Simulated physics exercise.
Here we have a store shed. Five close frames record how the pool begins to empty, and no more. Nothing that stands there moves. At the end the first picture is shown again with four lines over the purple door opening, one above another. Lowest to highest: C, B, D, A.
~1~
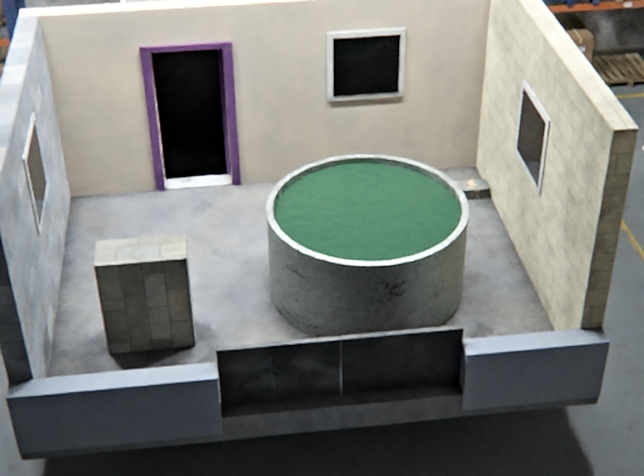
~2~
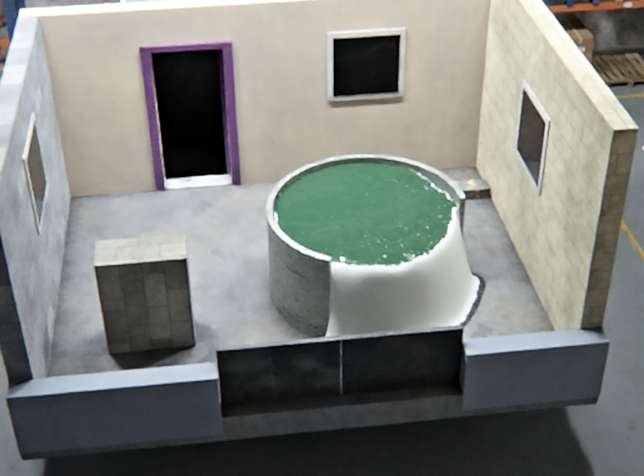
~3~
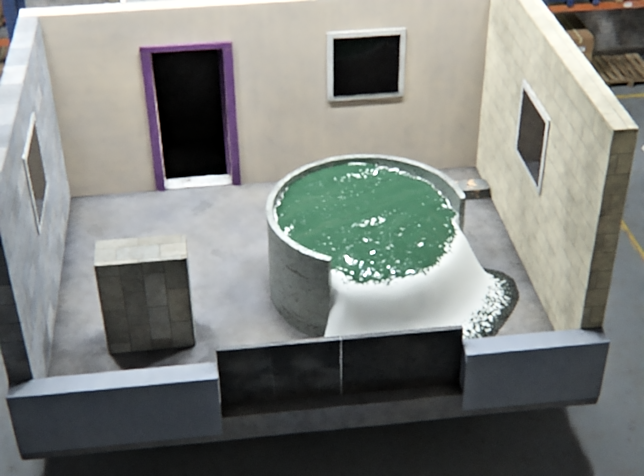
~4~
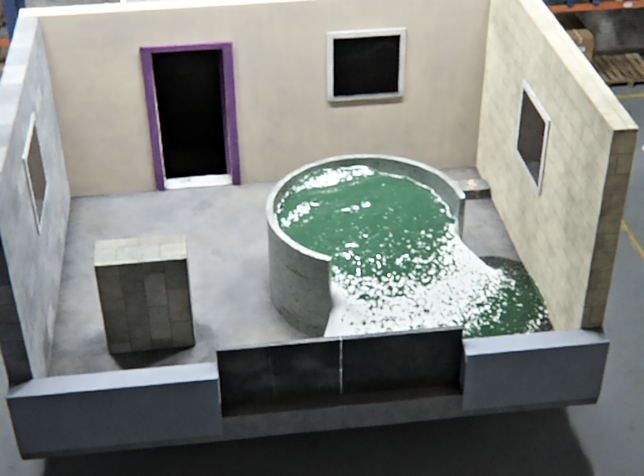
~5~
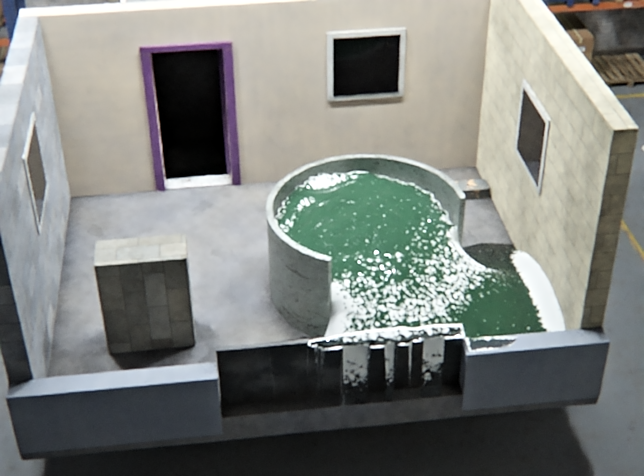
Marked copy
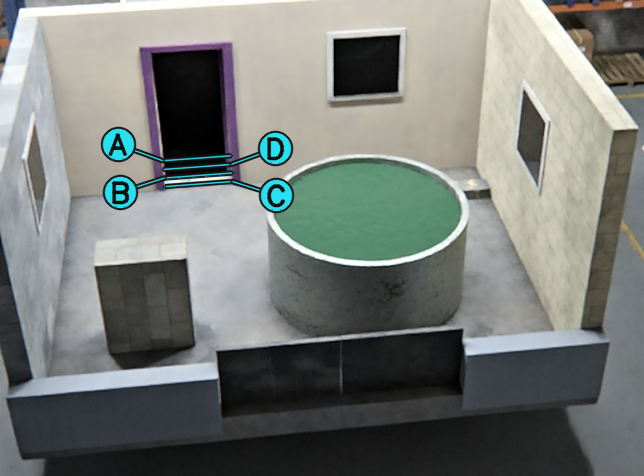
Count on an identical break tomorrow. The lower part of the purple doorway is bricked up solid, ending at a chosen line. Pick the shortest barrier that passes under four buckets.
Go for B.
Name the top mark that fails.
C.
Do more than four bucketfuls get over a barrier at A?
No, that is safe.
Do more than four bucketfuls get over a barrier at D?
No, that is safe.
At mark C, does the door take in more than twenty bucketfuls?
Yes.
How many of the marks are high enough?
Three.
On the marked copy, A at (196, 158); B at (198, 175); C at (199, 184); D at (197, 166); from the bottom up C, B, D, A.
Choosing A, nothing gets over.
Choosing B, a splash gets over, under a bucket.
Choosing C, dozens of bucketfuls pour in.
Choosing D, nothing gets over.
